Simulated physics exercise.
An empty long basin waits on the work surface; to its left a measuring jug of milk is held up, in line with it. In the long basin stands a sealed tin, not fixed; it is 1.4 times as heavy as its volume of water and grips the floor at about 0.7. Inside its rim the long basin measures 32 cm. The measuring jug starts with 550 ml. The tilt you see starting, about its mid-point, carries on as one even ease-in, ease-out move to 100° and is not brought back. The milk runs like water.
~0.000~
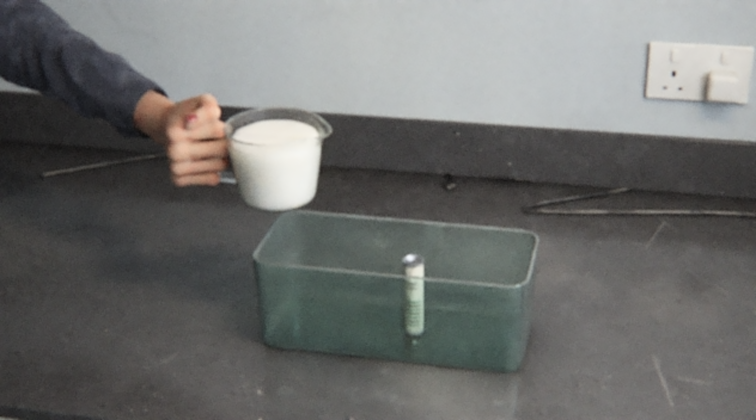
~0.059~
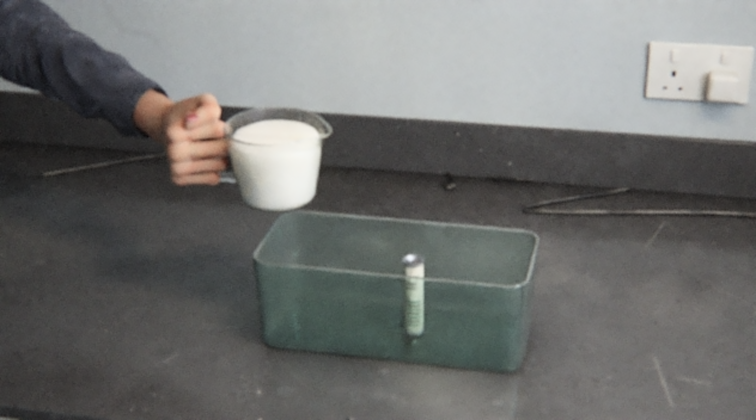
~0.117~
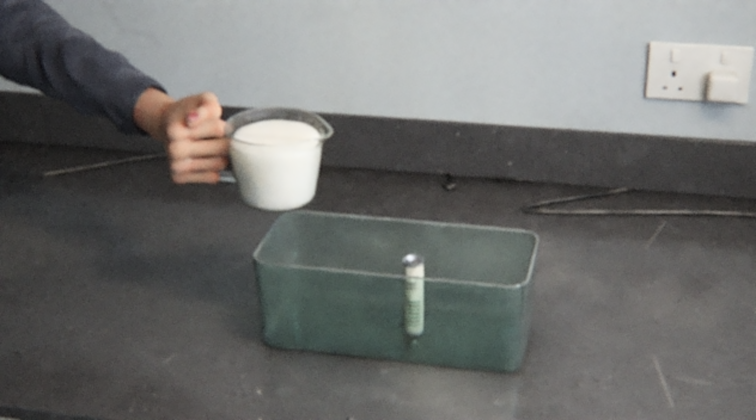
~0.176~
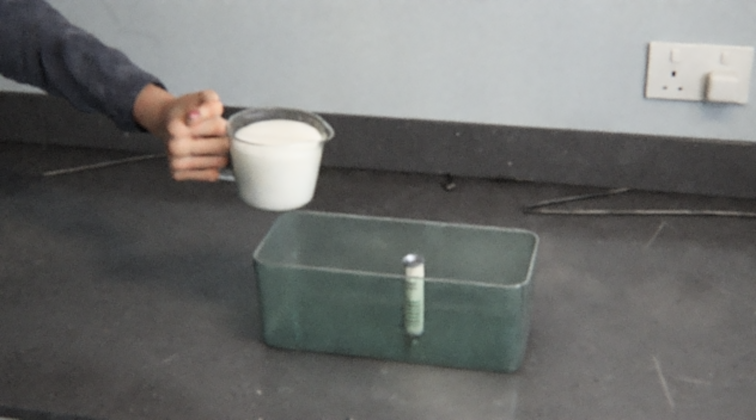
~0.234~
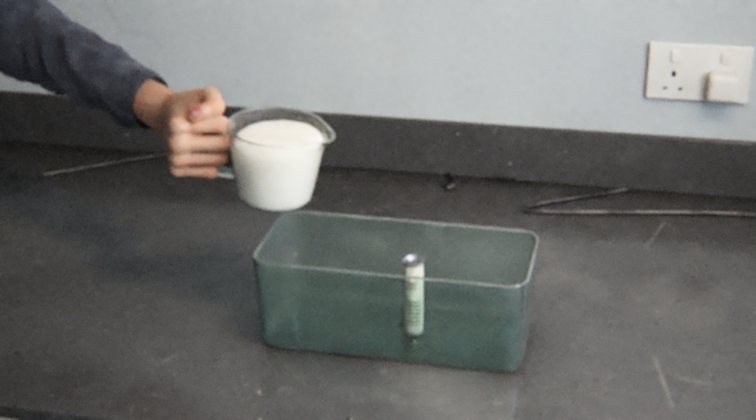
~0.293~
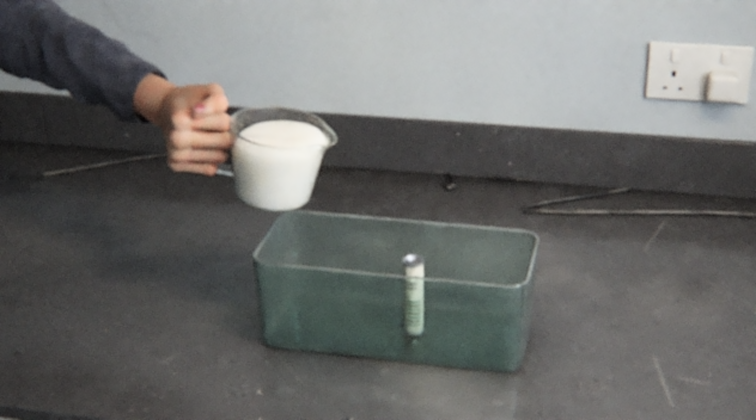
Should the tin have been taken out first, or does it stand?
It stays up.
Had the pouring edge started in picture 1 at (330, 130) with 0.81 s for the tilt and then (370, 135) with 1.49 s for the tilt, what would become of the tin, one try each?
First it remains upright; then it falls.
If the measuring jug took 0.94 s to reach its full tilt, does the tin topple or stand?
The tin remains upright.
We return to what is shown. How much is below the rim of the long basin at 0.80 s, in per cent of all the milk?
About 12 per cent.
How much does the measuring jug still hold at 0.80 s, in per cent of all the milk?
Some 70 per cent.
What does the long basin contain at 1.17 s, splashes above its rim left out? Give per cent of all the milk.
Near 74 in a hundred.
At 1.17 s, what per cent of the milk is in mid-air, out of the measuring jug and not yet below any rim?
Near 9 in a hundred.
After 0.80 s the tilt is 56° and 71 per cent is still to pour; the tin stands where it began.
After 1.17 s the tilt is 89° and 17 per cent is still to pour; the tin stands where it began.
After 1.57 s the tilt is 100° and 0 per cent is still to pour; the tin stands where it began.
After 1.99 s the tilt is 100° and 0 per cent is still to pour; the tin stands where it began.
In the end the tin stands where it began.
